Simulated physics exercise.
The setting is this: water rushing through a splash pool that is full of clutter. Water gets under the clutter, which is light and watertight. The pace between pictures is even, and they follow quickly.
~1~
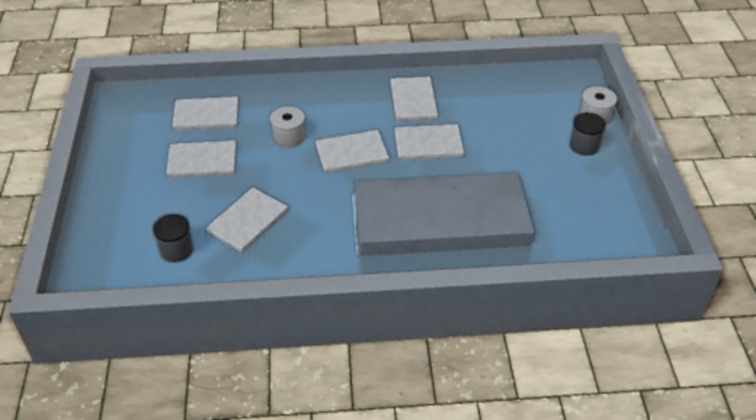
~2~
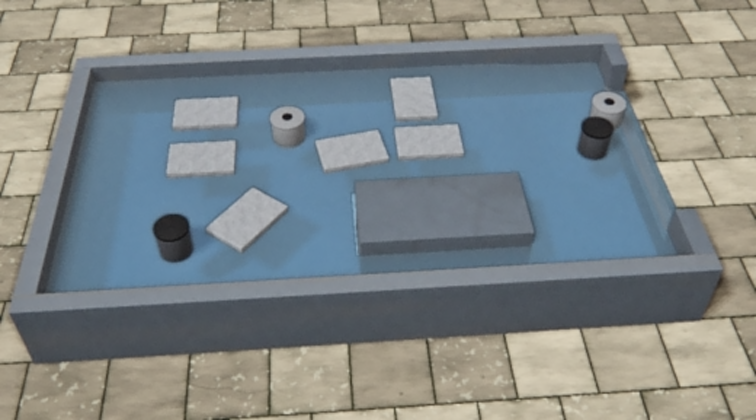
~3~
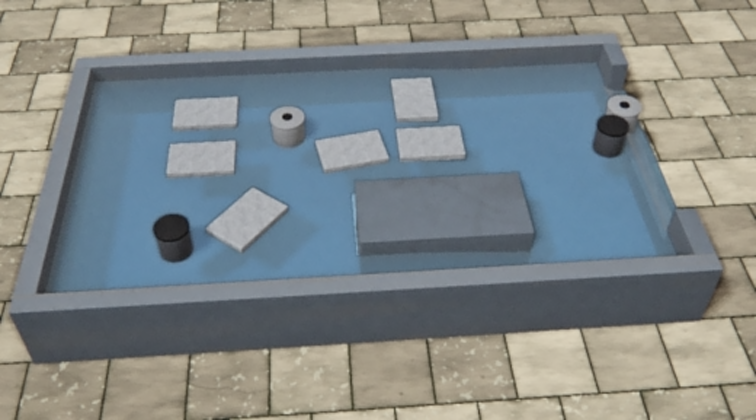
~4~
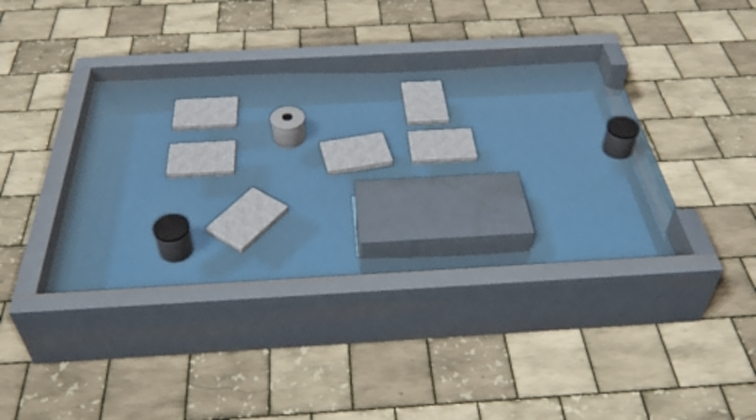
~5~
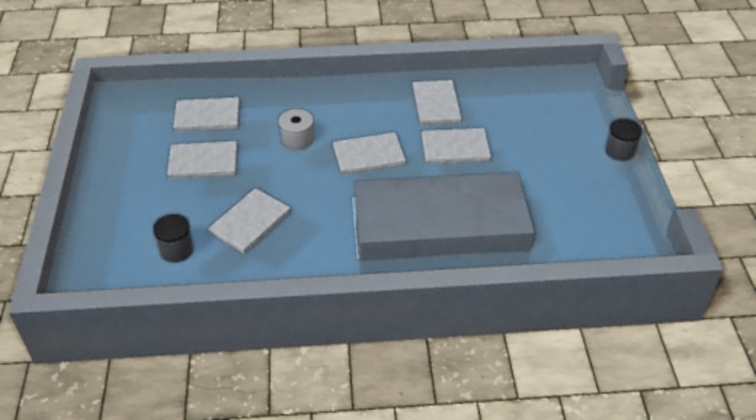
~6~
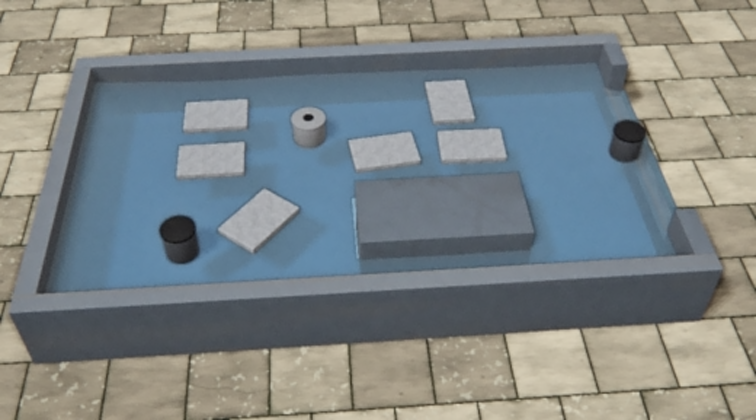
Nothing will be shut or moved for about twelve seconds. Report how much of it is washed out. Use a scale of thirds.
On that scale, between one and two thirds.
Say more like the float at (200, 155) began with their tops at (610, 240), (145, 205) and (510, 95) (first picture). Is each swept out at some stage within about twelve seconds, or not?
In that order: Out, left behind, carried outside.
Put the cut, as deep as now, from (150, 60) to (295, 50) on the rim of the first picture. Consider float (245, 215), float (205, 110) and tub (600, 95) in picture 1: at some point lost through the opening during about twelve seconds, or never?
Taking them in turn, the first is held back, the second is flushed away and the third is held back.
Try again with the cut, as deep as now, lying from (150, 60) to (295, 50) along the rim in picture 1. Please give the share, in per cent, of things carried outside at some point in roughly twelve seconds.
I'd put it at 30 %.
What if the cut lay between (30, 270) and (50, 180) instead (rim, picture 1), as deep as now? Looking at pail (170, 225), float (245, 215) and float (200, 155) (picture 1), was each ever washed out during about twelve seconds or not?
In the order given, it's escaped, escaped, escaped.
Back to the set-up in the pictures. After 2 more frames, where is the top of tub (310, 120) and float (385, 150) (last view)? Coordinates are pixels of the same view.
I'd say about (338, 116) for the first and about (419, 148) for the second.
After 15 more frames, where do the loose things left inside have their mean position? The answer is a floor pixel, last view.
I'd put it around pixel (379, 188).
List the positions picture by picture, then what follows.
The first picture shows a float at (429, 140), afloat; a pail at (590, 123), afloat; 0 of 10 have shifted.
The second picture shows a float at (429, 140) floats; a pail at (598, 127), afloat, close to its start; 2 of 10 have shifted.
The third picture shows a float at (430, 141), afloat; a pail at (613, 125) floats, close to its start; 2 of 10 have shifted.
The fourth picture shows a float at (442, 144), afloat, close to its start; a pail at (623, 127), afloat, close to its start; 4 of 10 have shifted.
The fifth picture shows a float at (456, 143), afloat, close to its start; a pail at (626, 129), afloat, close to its start; 6 of 10 have shifted.
The sixth picture shows a float at (472, 144), afloat, close to its start; a pail at (630, 131) floats, close to its start; 9 of 10 have shifted.
A moment on, 2 of 10 are out; 8 afloat.
Next, 2 of 10 are out; 8 afloat.
Later, 3 of 10 are out; 7 afloat.
In the end, 4 of 10 are out; 6 afloat.
